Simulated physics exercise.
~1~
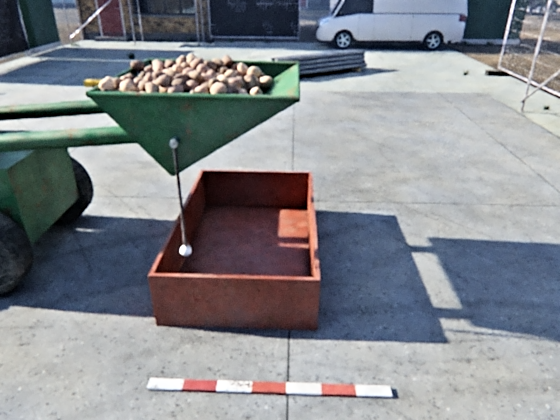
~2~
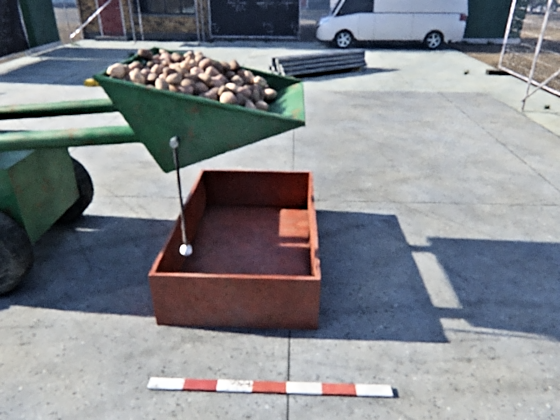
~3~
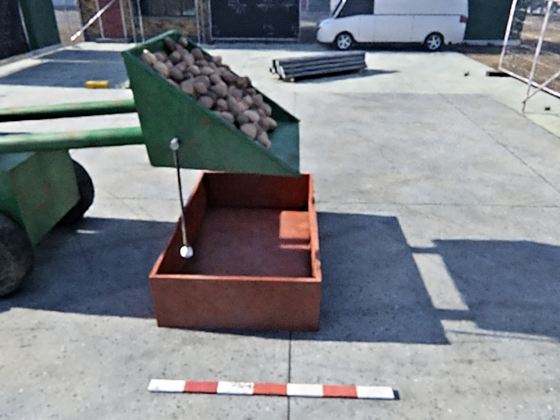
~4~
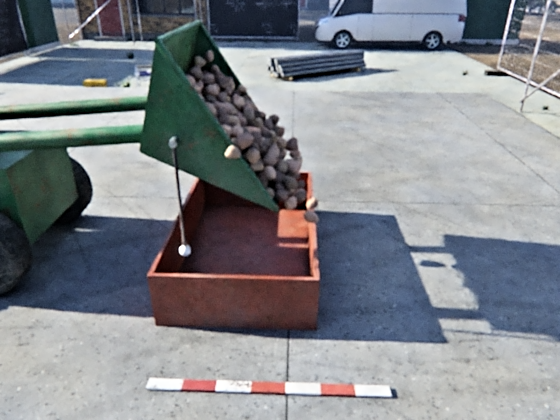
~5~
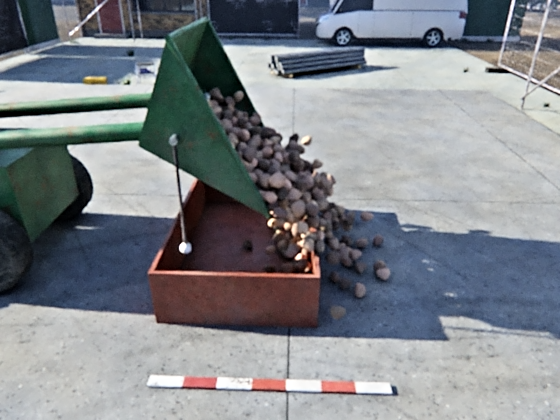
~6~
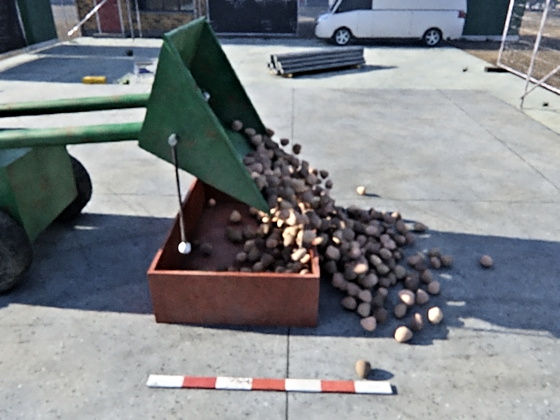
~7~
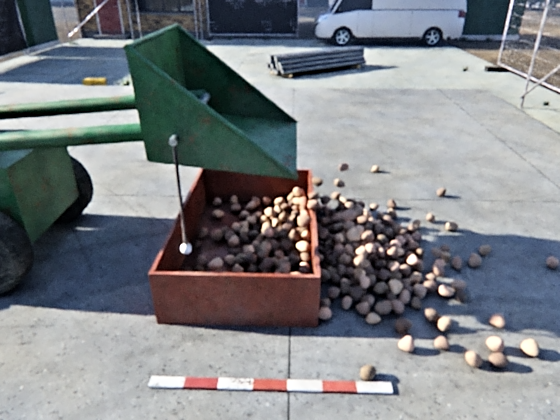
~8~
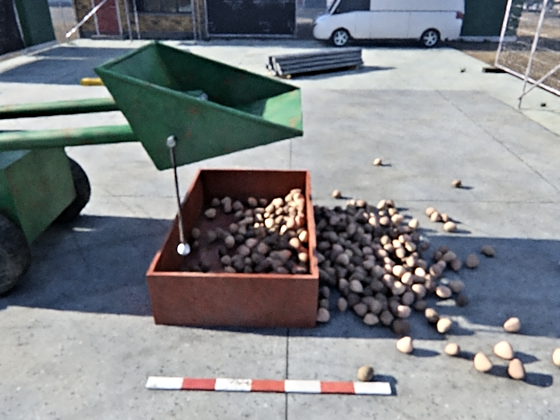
Green loader bucket tipping rounded cobbles toward a rust-red bin, many spilling over the right side onto paving, then tilting back empty.
